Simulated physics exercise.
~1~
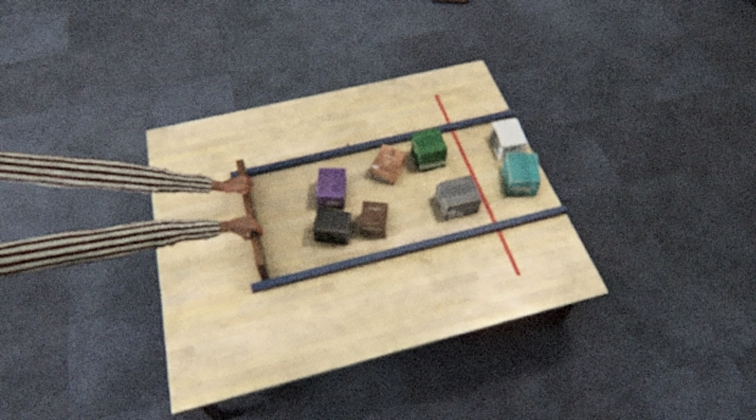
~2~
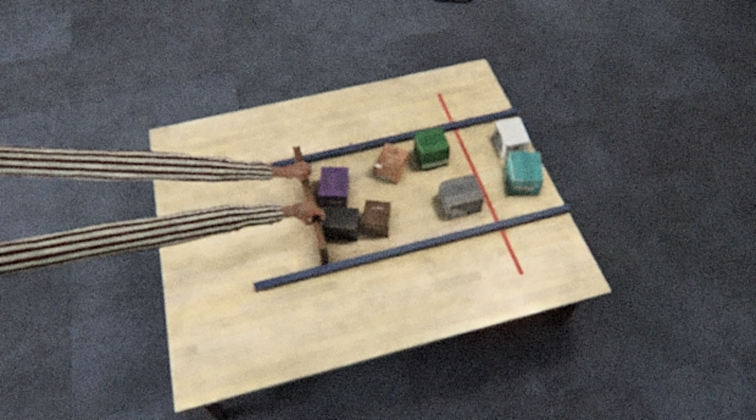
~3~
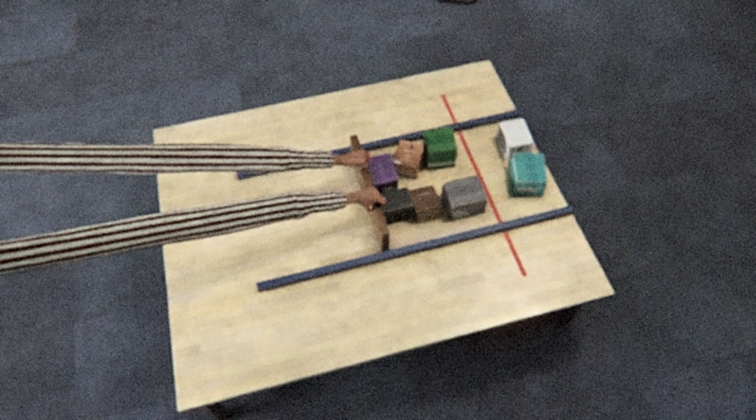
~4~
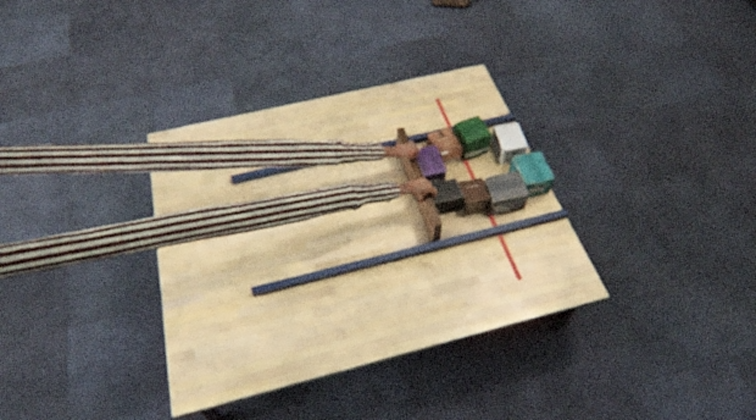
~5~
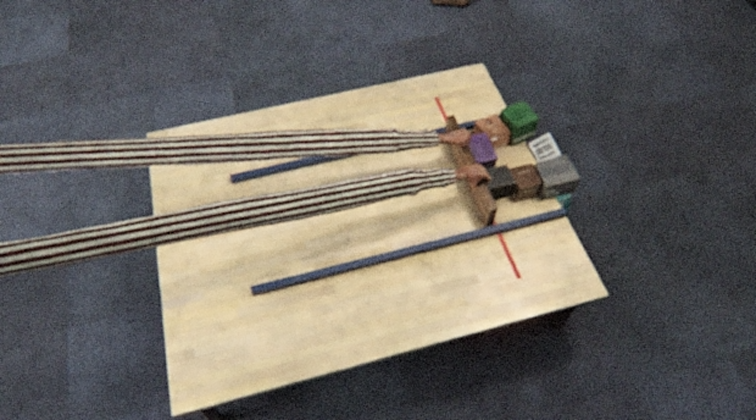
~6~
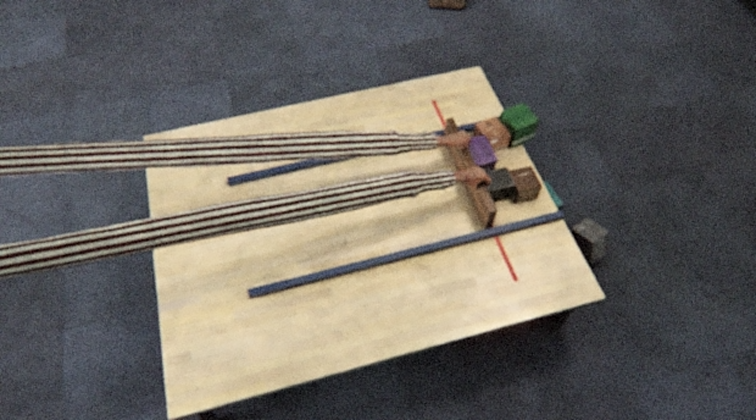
The clip opens on a pale wooden table with blue rails, a red tape line and a scattered cluster of coloured boxes, while two striped-sleeved arms hold an upright plank at the left. The hands push the plank rightward until it meets the black and purple boxes. It sweeps these along with the brown ones, gathering them against the green and grey boxes. The growing group crosses the tape and crowds the white and turquoise boxes toward the right edge. The plank stops at the tape as the turquoise, white and grey boxes go over, leaving the others bunched near the edge.
